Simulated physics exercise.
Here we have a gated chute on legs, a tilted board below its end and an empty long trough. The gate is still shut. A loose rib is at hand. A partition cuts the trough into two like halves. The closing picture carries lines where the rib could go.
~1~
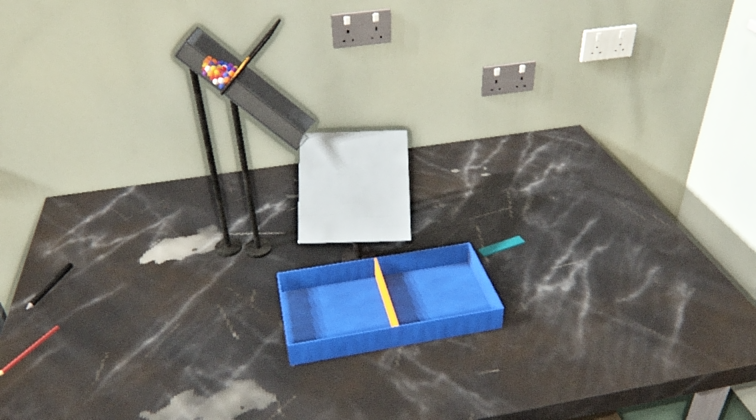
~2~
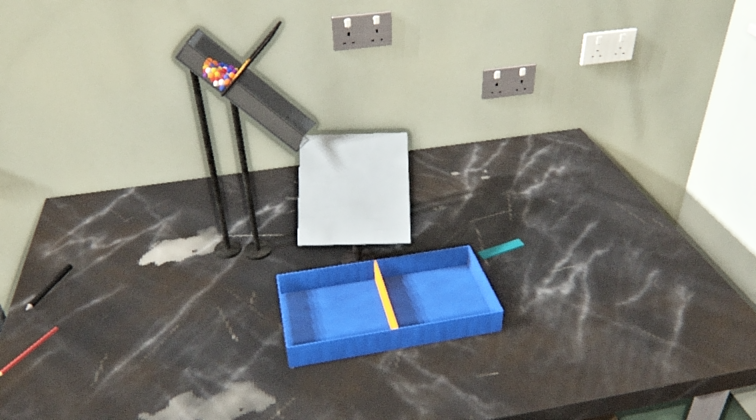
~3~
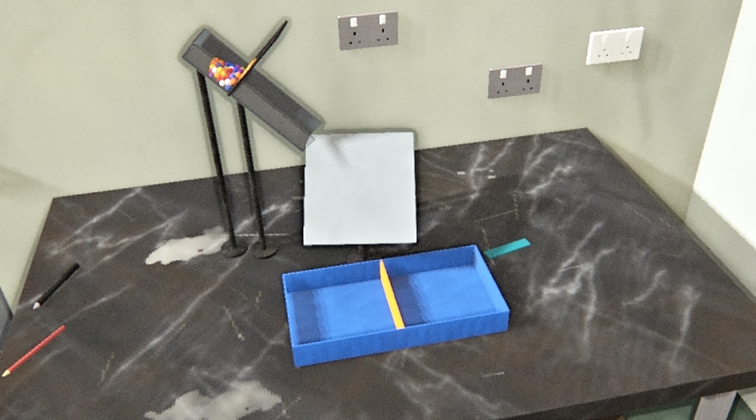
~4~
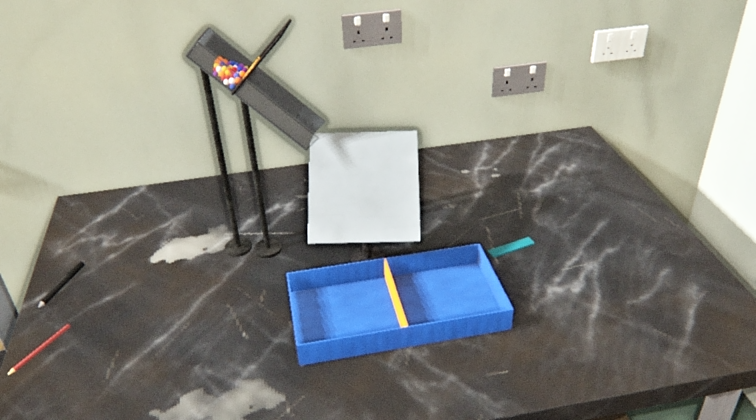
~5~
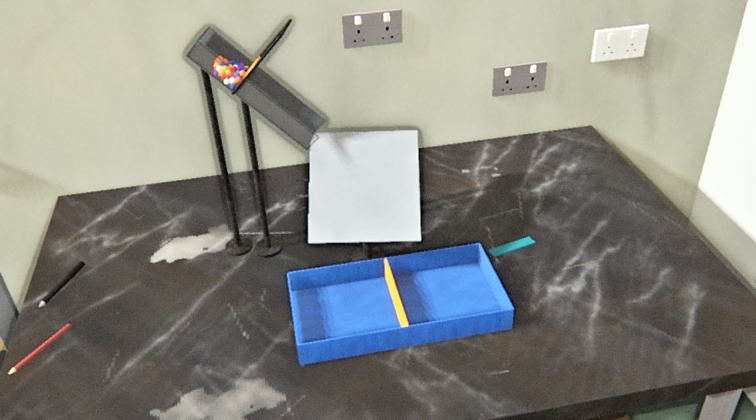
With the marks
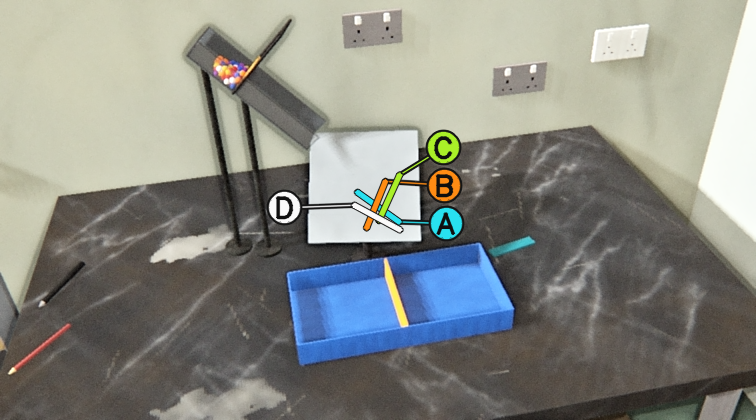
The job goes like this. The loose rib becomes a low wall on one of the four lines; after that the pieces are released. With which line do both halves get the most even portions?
A is best.
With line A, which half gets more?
Right.
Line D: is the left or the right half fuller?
More lands on the right.
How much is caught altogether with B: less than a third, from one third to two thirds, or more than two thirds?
More than two thirds.
On the marked copy, line A from (357, 192) to (399, 221); line B from (385, 181) to (366, 227); line C from (399, 174) to (378, 220); line D from (354, 205) to (399, 229).
With A, of what is caught, about a third in the left half, about two thirds in the right.
With B, of what is caught, most in the left half, a small part in the right.
With C, of what is caught, most in the left half, a small part in the right.
With D, of what is caught, a small part in the left half, most in the right.
